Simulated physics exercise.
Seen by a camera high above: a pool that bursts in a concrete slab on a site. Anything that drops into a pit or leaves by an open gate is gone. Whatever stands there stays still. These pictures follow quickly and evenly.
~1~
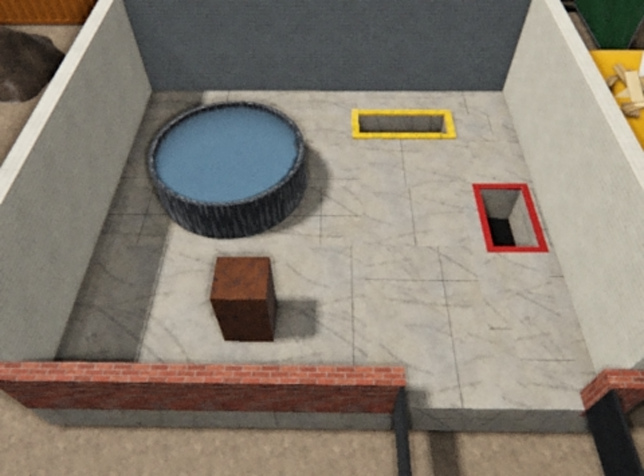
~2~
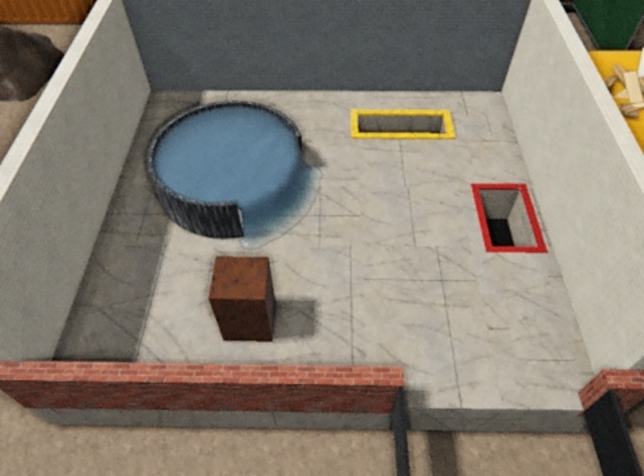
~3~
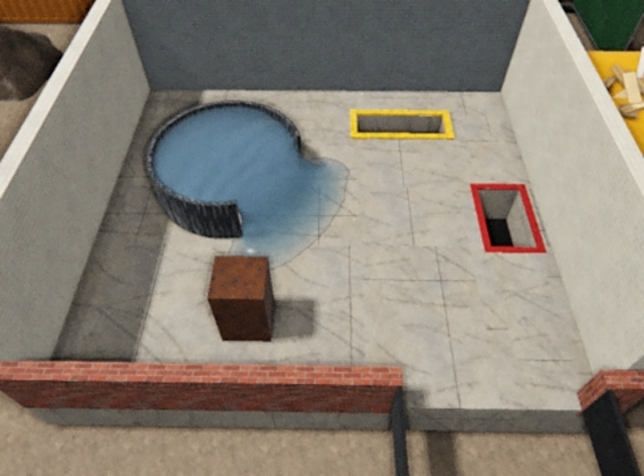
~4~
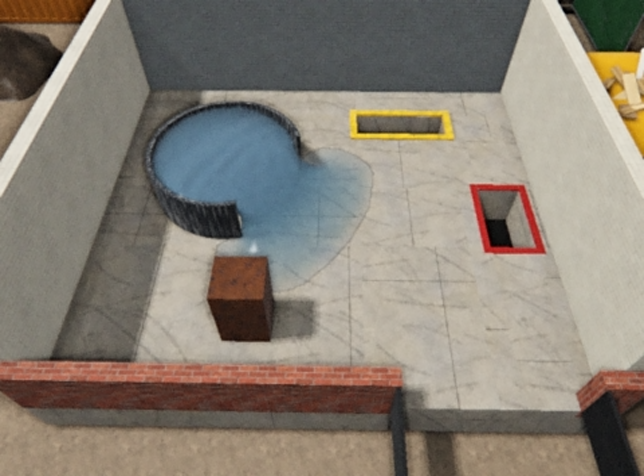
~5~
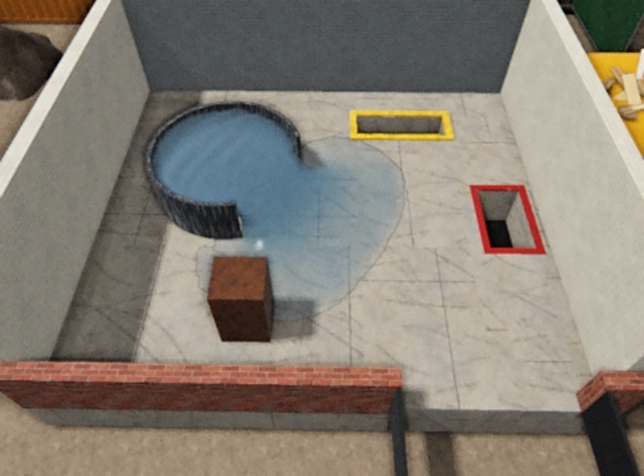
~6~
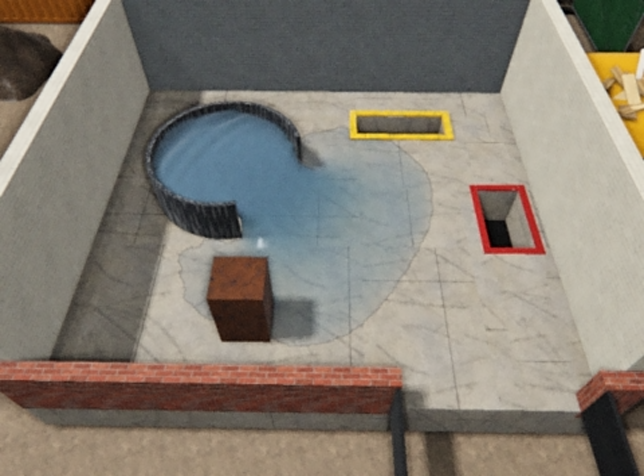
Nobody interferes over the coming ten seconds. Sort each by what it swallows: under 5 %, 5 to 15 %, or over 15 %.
Sorted: Gate over 15 %, red pit over 15 %, yellow pit under 5 %.
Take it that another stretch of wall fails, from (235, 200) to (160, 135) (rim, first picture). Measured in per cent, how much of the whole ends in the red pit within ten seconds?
The red pit gets 20 per cent.
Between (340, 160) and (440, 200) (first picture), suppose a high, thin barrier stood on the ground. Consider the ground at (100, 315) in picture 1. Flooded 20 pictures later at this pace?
Verdict: The spot is spared.
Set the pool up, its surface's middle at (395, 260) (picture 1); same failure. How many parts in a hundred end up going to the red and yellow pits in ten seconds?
Shares - red: 25 in a hundred, yellow: 0 in a hundred.
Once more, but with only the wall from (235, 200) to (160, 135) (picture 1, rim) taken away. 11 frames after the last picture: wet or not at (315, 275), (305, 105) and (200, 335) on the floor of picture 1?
Going point by point: Waterlogged, left unwetted, waterlogged.
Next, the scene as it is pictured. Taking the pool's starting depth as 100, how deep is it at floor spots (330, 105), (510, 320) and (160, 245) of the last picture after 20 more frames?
About 0, 8 and 2 per cent.
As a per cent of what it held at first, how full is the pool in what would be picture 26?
I'd say some 26 %.
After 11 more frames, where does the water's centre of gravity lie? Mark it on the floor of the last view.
Roughly (325, 225) in the last picture.
A moment on, water covers 45 % of the floor; the gate 0 %, the red pit 1 %, the yellow pit 0 %.
Next, water covers 55 % of the floor; the gate 4 %, the red pit 6 %, the yellow pit 0 %.
Then, water covers 60 % of the floor; the gate 15 %, the red pit 13 %, the yellow pit 0 %.
Later, water covers 70 % of the floor; the gate 27 %, the red pit 22 %, the yellow pit 0 %.
In the end, water covers 85 % of the floor; the gate 36 %, the red pit 29 %, the yellow pit 0 %.
